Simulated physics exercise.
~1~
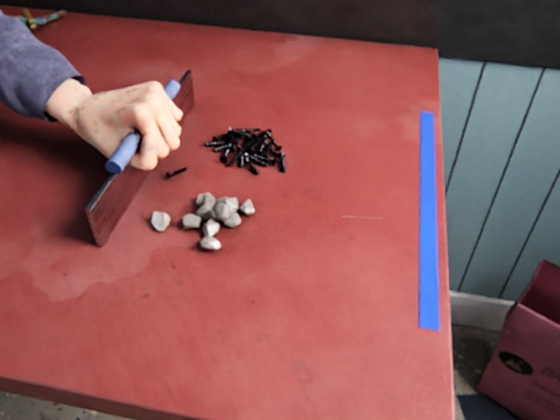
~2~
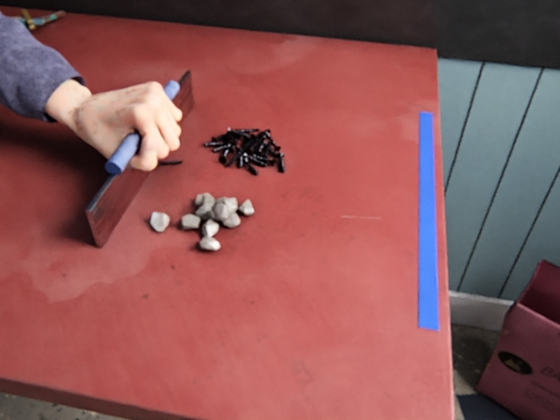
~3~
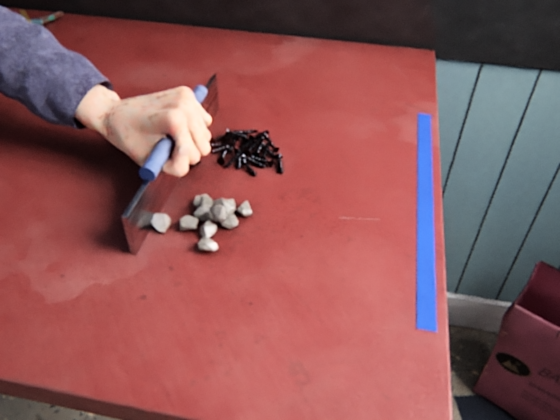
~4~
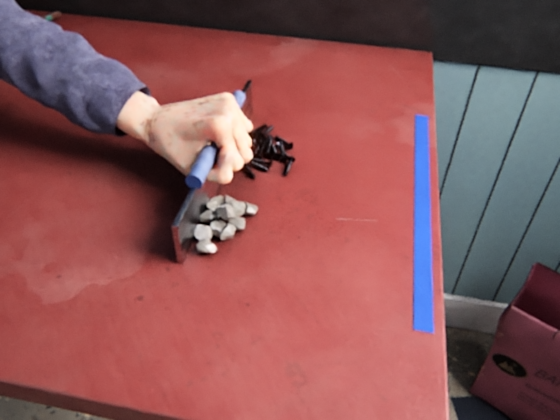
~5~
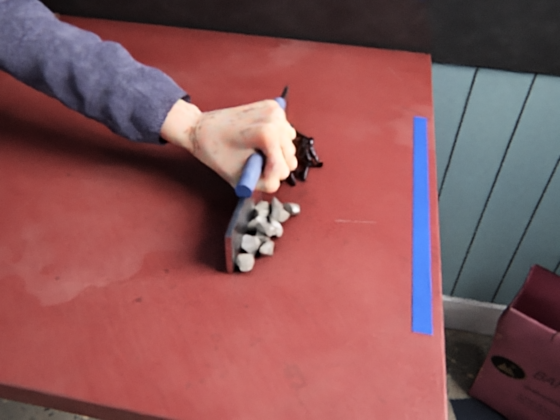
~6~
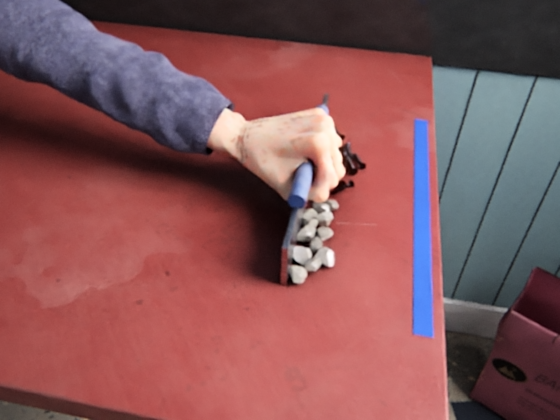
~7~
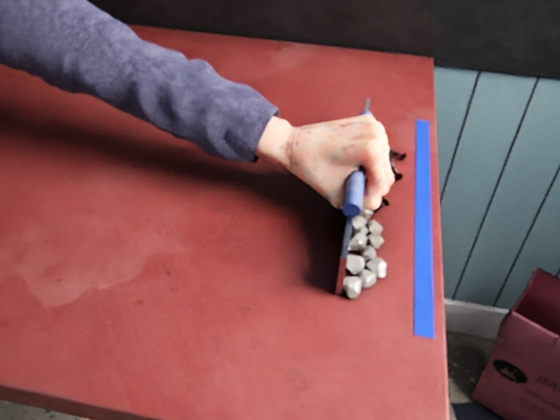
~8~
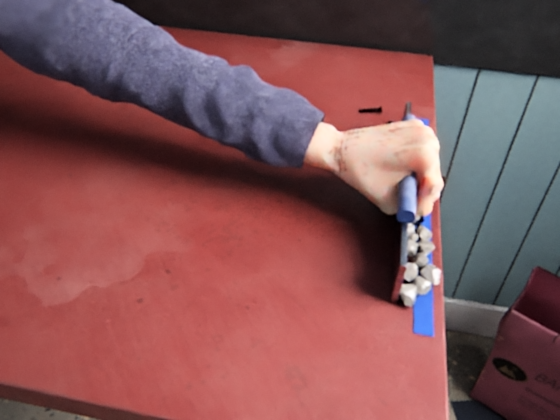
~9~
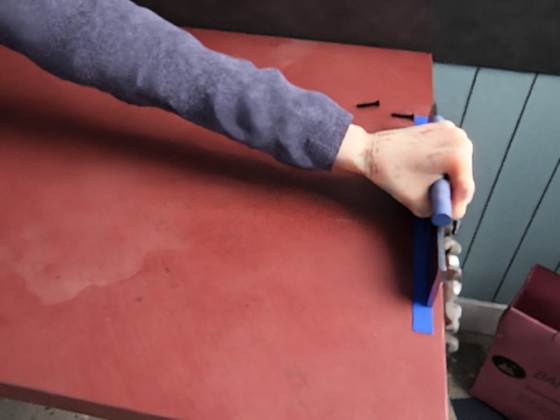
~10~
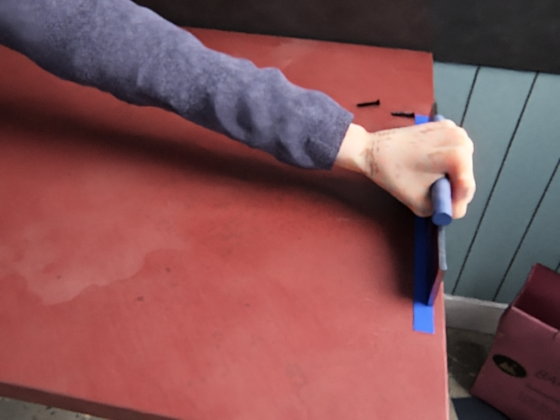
We see a hand sweep a dark scraper rightward across a red table, pushing grey stones and small black pieces toward blue tape, where it stops; the stones drop off the edge along with most of the black pieces, leaving a couple behind on the table.
